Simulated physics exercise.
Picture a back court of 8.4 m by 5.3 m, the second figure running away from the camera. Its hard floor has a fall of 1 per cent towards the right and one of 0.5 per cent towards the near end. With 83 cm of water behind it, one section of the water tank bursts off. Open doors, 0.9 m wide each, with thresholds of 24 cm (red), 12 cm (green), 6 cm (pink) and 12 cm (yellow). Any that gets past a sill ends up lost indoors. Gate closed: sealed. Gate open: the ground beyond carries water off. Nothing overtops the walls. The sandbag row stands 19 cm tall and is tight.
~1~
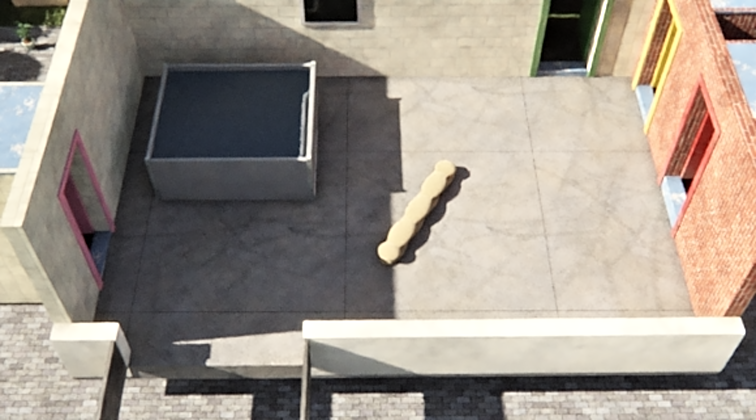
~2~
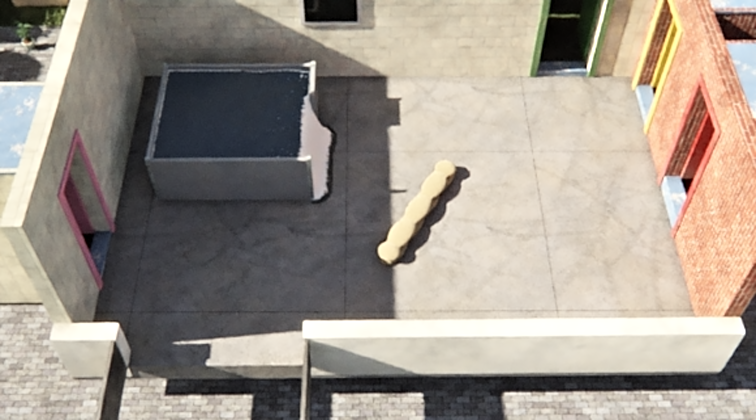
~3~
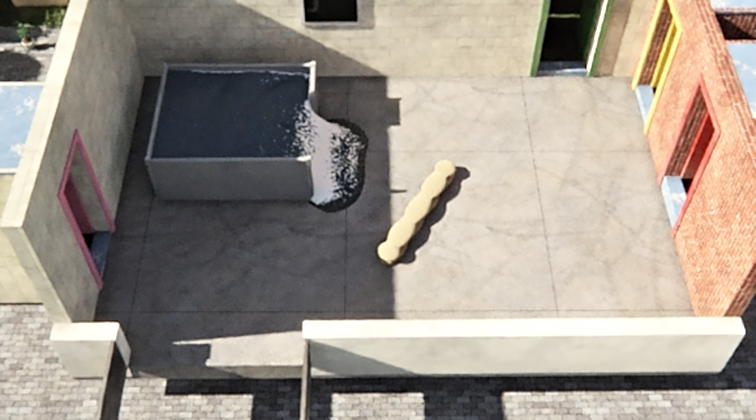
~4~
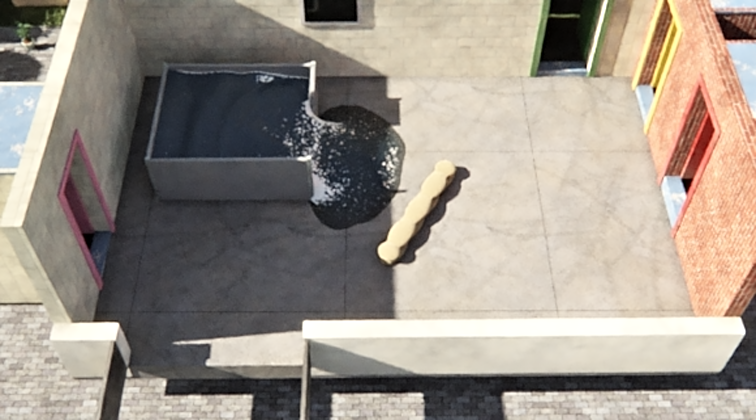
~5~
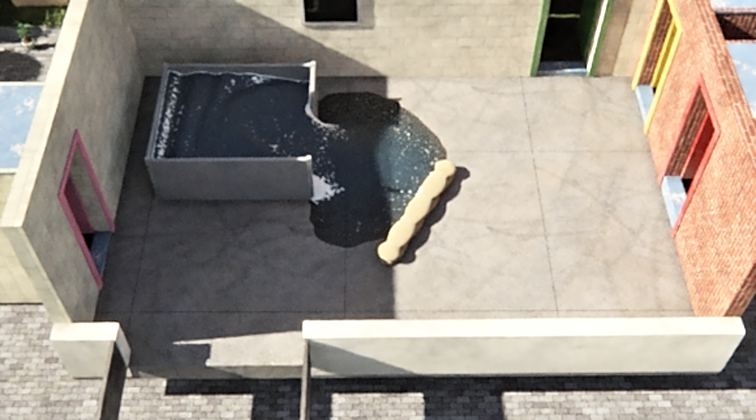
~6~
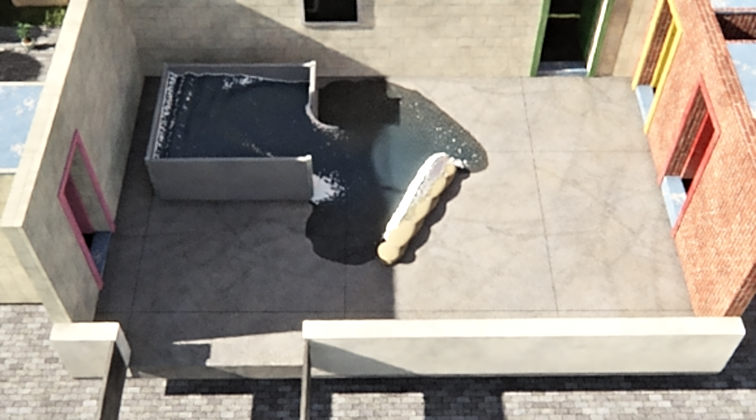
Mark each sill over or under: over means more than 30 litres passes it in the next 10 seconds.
Red door - under; green door - over; pink door - under; yellow door - over.
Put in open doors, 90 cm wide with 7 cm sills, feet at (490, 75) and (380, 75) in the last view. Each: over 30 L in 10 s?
In the order given, higher then lower.
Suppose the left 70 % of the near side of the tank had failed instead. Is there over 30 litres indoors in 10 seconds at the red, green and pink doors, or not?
Then it goes red fine, green fine, pink too high.
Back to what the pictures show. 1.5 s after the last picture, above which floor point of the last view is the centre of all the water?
I'd say somewhere around (359, 163).
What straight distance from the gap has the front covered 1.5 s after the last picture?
I'd say around 5.6 m from the gap.
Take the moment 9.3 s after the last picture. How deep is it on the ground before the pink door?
I'd put it near 1.5 cm.
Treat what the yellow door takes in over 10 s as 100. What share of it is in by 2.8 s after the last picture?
That works out near 50%.
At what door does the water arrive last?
It's the pink door.
Then, 0.7 s after the last picture water covers 35 % of the floor and is deepest (48 cm) near (412, 204); red door not reached, green door not reached, pink door not reached, yellow door not reached.
Then, 1.5 s after the last picture water covers 60 % of the floor and is deepest (47 cm) near (624, 81); red door 5 cm at the sill, 0 L in, green door 20 cm at the sill, 0 L in, pink door not reached, yellow door 29 cm at the sill, 31 L in.
Then, 2.8 s after the last picture water covers 75 % of the floor and is deepest (34 cm) near (626, 88); red door 16 cm at the sill, 0 L in, green door 15 cm at the sill, 26 L in, pink door not reached, yellow door 30 cm at the sill, 215 L in.
Then, 5.3 s after the last picture water covers 80 % of the floor and is deepest (20 cm) near (693, 347); red door 9 cm at the sill, 0 L in, green door 16 cm at the sill, 49 L in, pink door not reached, yellow door 21 cm at the sill, 388 L in.
Then, 9.3 s after the last picture water covers 90 % of the floor and is deepest (16 cm) near (693, 347); red door 7 cm at the sill, 0 L in, green door 11 cm at the sill, 56 L in, pink door 2 cm at the sill, 0 L in, yellow door 11 cm at the sill, 439 L in.
